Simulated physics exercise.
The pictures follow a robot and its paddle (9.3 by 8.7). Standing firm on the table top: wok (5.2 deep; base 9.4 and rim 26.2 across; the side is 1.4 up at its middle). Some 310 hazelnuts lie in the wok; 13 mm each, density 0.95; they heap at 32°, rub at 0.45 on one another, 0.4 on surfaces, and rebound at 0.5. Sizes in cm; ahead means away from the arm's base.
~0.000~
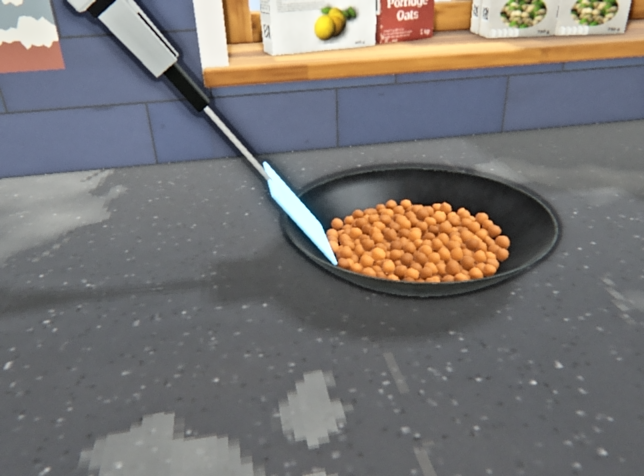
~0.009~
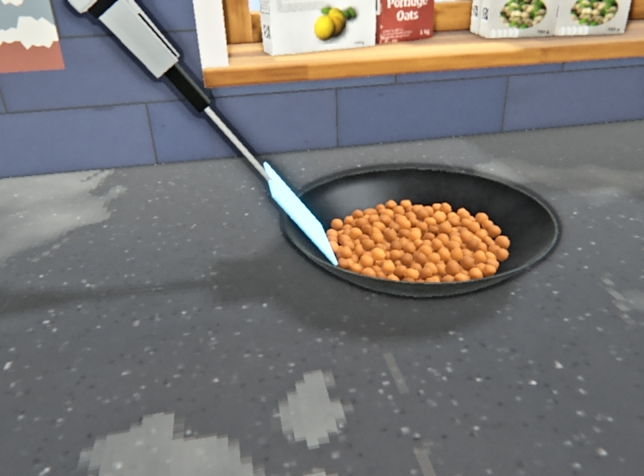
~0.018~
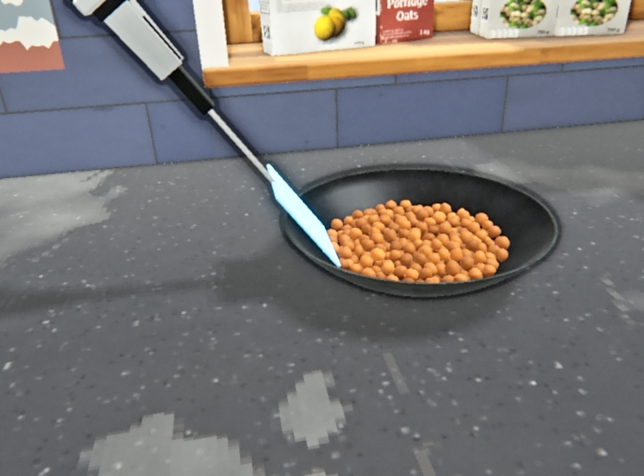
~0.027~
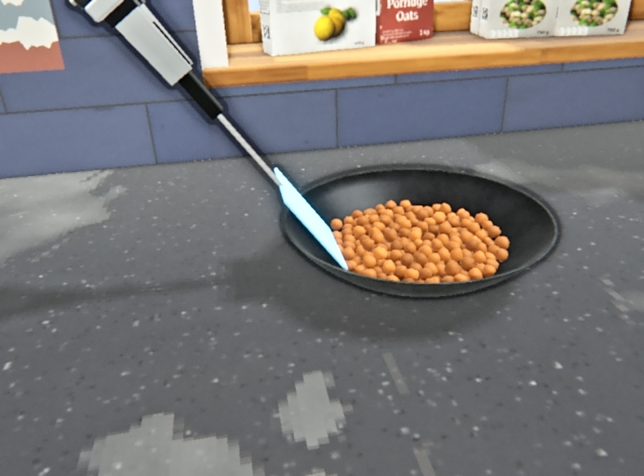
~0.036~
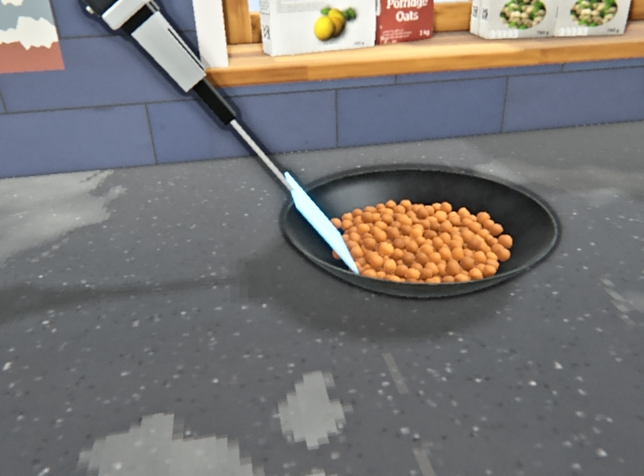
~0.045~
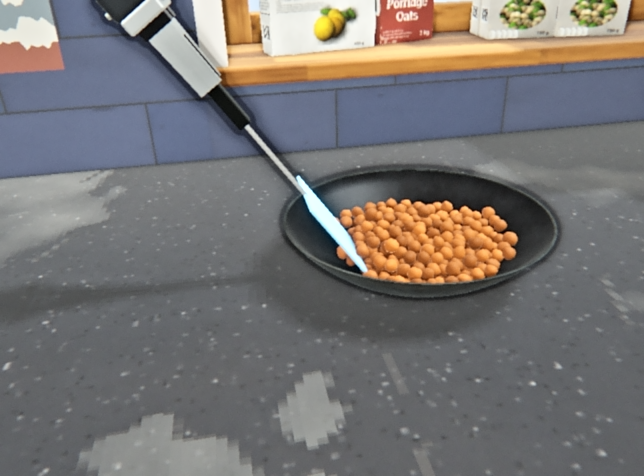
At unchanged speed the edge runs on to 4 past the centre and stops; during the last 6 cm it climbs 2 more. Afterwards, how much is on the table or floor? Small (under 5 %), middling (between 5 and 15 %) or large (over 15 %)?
Share on the table or floor: Large (over 15 %).
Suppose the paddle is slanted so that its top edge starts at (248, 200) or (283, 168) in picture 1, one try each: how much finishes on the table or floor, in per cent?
Some 20 and 25 per cent.
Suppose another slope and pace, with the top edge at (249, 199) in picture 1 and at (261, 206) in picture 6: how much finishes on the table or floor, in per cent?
Some 0 per cent.
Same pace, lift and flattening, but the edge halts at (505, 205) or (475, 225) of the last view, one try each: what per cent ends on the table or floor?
Some 55 and 45 per cent.
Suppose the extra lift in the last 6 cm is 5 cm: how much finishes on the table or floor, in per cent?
Some 25 per cent.
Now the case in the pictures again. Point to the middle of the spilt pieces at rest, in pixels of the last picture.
Near (598, 230).
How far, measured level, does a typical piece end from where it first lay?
About 7 cm.
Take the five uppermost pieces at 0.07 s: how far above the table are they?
About 5 cm.
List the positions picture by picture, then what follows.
Paddle top edge at (268, 178), sloping 55°; upper third of the load around (414, 236), from x 330 to 505, top at y 205; 311 in the wok, in the first picture.
Paddle top edge at (269, 178), sloping 55°; upper third of the load around (414, 236), from x 330 to 500, top at y 205, in the second picture.
Paddle top edge at (272, 180), sloping 55°; upper third of the load around (415, 236), from x 330 to 500, top at y 205, in the third picture.
Paddle top edge at (280, 184), sloping 55°; upper third of the load around (415, 236), from x 335 to 500, top at y 205, in the fourth picture.
Paddle top edge at (291, 189), sloping 55°; upper third of the load around (412, 233), from x 335 to 505, top at y 205, in the fifth picture.
Paddle top edge at (304, 192), sloping 55°; upper third of the load around (418, 232), from x 335 to 510, top at y 205; 311 in the wok, in the sixth picture.
By 0.07 s, sloping 55°, highest piece 5 above the table; 311 in the wok.
By 0.09 s, sloping 55°, highest piece 6 above the table; 311 in the wok.
By 0.30 s, sloping 55°, highest piece 8 above the table; 240 in the wok, 49 on the table or floor, 22 on the blade or in flight.
By 1.35 s, sloping 55°, highest piece 5 above the table; 238 in the wok, 73 on the table or floor.
Final count, 238 in the wok, 73 on the table or floor. That is 23 % on the table or floor.
